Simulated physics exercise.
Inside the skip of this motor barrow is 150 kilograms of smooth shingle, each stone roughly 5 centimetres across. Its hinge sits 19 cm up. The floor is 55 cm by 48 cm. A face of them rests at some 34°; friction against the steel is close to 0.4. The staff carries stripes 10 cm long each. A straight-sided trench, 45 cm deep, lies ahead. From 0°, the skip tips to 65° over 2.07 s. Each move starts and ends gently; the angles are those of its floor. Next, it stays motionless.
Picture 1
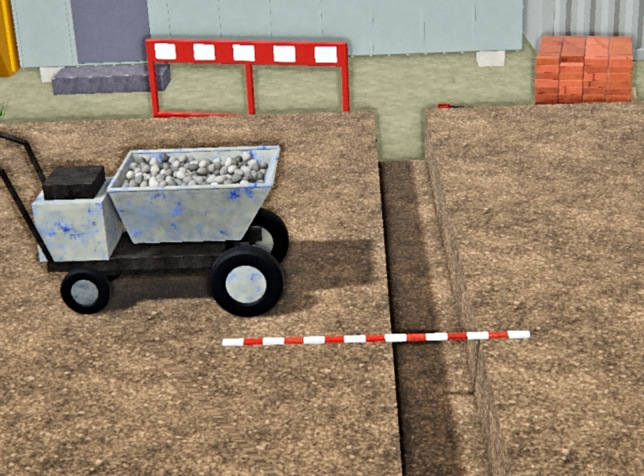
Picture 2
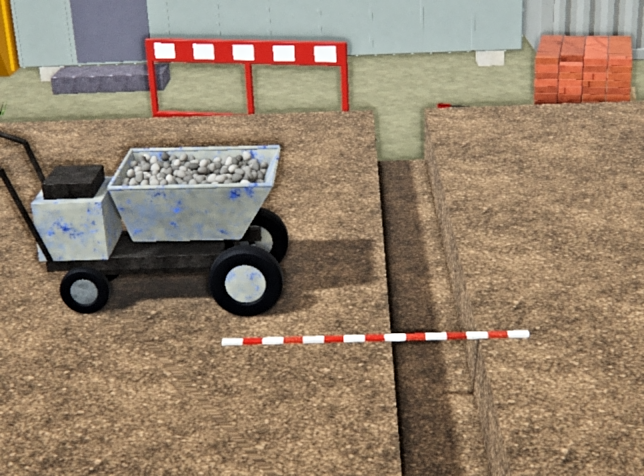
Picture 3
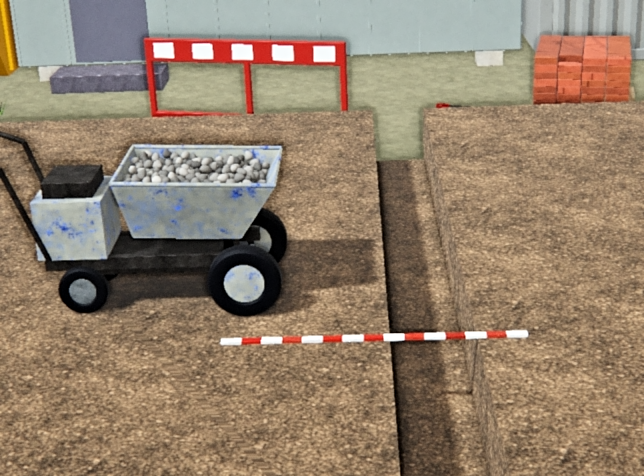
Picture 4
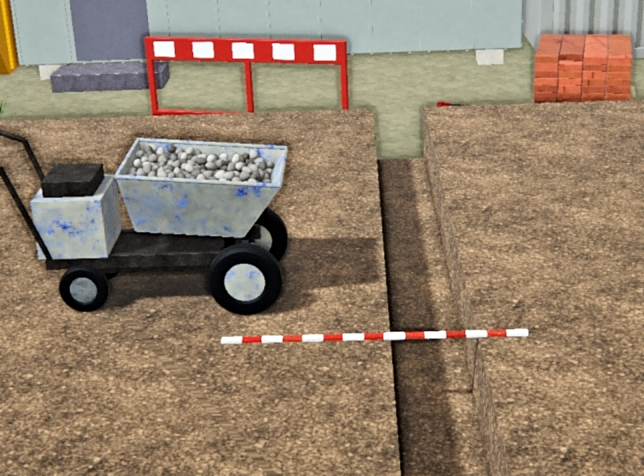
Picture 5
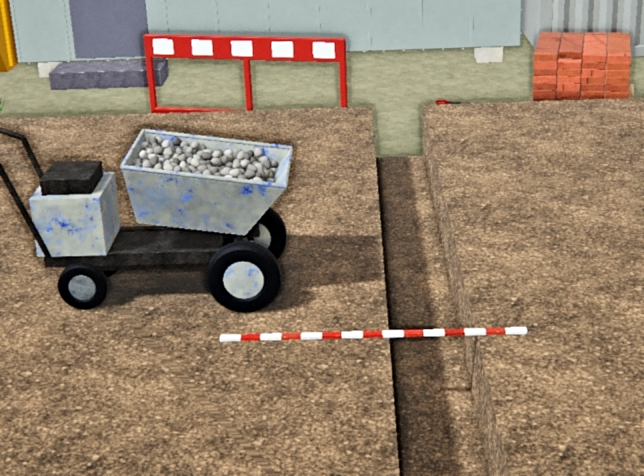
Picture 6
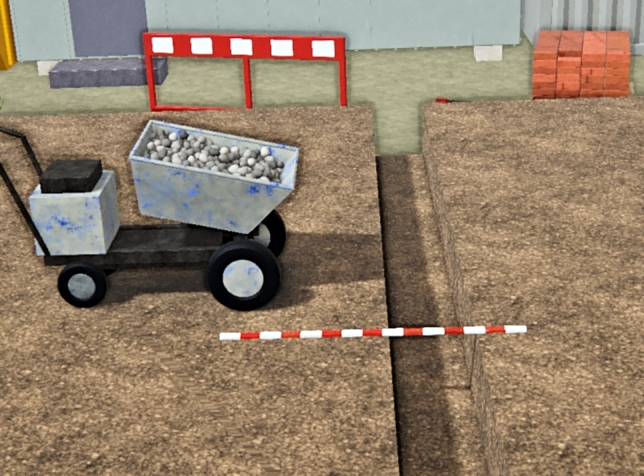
A small dumper's stone-filled skip slowly tilts toward the trench on its right.
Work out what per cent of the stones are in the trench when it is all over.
It comes to roughly 68 per cent.
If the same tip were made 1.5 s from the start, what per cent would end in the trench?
Near 70 per cent.
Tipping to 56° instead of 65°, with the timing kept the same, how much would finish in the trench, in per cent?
Then roughly 35 percent.
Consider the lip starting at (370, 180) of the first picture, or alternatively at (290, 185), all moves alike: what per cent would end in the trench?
45 % and 85 %.
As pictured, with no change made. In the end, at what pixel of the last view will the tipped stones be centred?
(416, 343).
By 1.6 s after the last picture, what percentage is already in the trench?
Some 25 per cent.
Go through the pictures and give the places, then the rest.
In the first frame, the skip is at 0°, its lip at (272, 185); the top of the load is at (174, 167).
In the second frame, lip at (272, 185), floor tilted 1°, highest stones at (174, 166).
In the third frame, the skip is at 2°, its lip at (275, 186); the top of the load is at (165, 162).
In the fourth frame, the skip is at 5°, its lip at (280, 186); the top of the load is at (156, 156).
In the fifth frame, the skip is at 9°, its lip at (286, 186); the top of the load is at (158, 148).
In the sixth frame, lip at (293, 188), floor tilted 13°, highest stones at (163, 140).
Then, 0.9 s after the last picture the floor is at 55°, 98 % in the skip, 2 % short of the trench; the foremost stones are at (370, 246).
Then, 1.6 s after the last picture the floor is at 65°, 60 % in the skip, 13 % short of the trench, 27 % in the trench; the foremost stones are at (459, 346).
Then, 1.9 s after the last picture the floor is at 65°, 40 % in the skip, 14 % short of the trench, 46 % in the trench; the foremost stones are at (459, 343).
Then, 3.9 s after the last picture the floor is at 65°, 14 % in the skip, 18 % short of the trench, 68 % in the trench; the foremost stones are at (458, 328).
